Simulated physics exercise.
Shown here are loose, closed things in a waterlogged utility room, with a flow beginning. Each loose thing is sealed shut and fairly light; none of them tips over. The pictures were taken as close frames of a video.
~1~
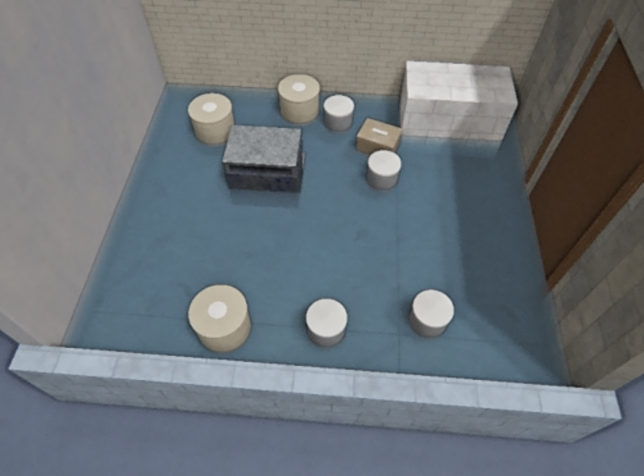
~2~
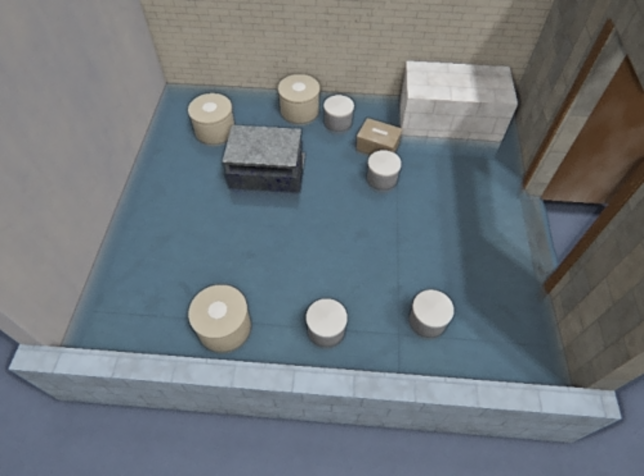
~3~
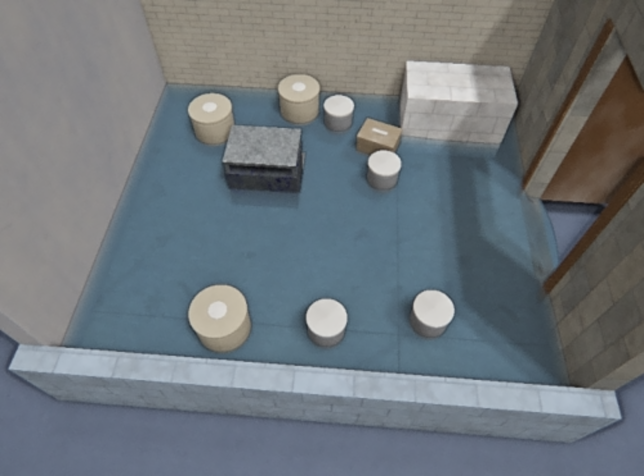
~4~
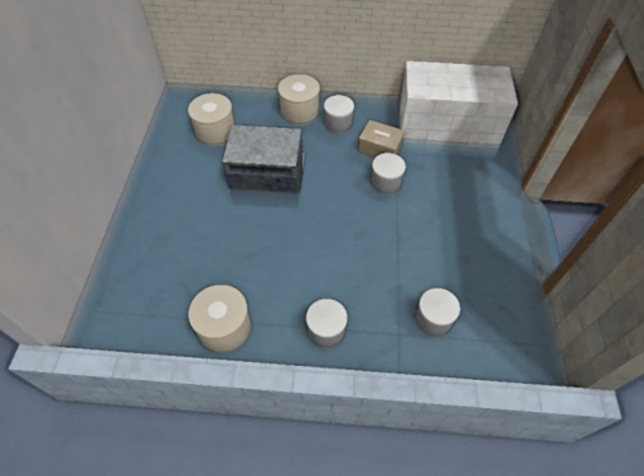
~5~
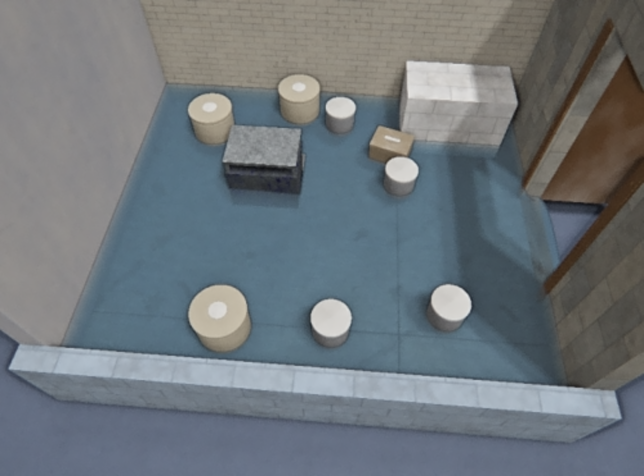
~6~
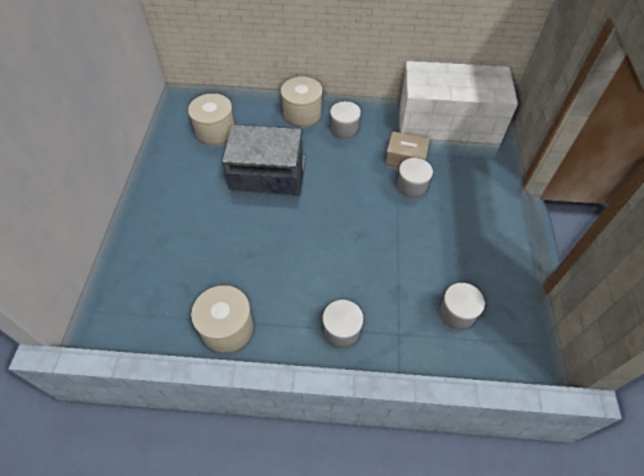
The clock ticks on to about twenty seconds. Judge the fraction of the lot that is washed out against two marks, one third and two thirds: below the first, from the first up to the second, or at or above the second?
By the look of it, the outflow takes two thirds or a larger part of the stuff.
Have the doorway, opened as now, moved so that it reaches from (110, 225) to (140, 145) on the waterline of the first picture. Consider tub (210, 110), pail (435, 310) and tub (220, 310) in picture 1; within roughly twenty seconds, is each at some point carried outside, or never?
First flushed away, then held back, then flushed away.
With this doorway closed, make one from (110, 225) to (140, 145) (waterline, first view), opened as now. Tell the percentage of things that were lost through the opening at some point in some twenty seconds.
90 %.
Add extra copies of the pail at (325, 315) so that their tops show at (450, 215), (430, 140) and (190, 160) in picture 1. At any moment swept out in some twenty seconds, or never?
In order: Exits; exits; never exits.
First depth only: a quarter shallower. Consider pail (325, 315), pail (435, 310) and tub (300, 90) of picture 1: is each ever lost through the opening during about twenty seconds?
So, in the listed order, they end up flushed out, flushed out and flushed out.
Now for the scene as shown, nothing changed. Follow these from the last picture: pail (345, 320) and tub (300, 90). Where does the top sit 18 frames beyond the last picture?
Approximately (522, 279) for the first and (396, 142) for the second.
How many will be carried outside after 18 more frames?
That gives 4.
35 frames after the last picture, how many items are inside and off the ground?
2 of them.
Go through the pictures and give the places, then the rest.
The first picture shows a tote at (380, 133) floats; a pail at (385, 163) floats; 0 of 8 have shifted.
The second picture shows a tote at (380, 133) floats; a pail at (385, 163), afloat; 0 of 8 have shifted.
The third picture shows a tote at (380, 133) floats; a pail at (385, 163), afloat; 0 of 8 have shifted.
The fourth picture shows a tote at (382, 134), afloat; a pail at (389, 165) floats, close to its start; 1 of 8 have shifted.
The fifth picture shows a tote at (392, 140) floats, close to its start; a pail at (402, 169), afloat, close to its start; 3 of 8 have shifted.
The sixth picture shows a tote at (409, 145), afloat, a stride from its start; a pail at (416, 170) floats, a stride from its start; 5 of 8 have shifted.
A moment on, 0 of 8 are out; 8 afloat.
Next, 4 of 8 are out; 4 afloat.
Later, 6 of 8 are out; 2 afloat.
In the end, 7 of 8 are out; 1 afloat.
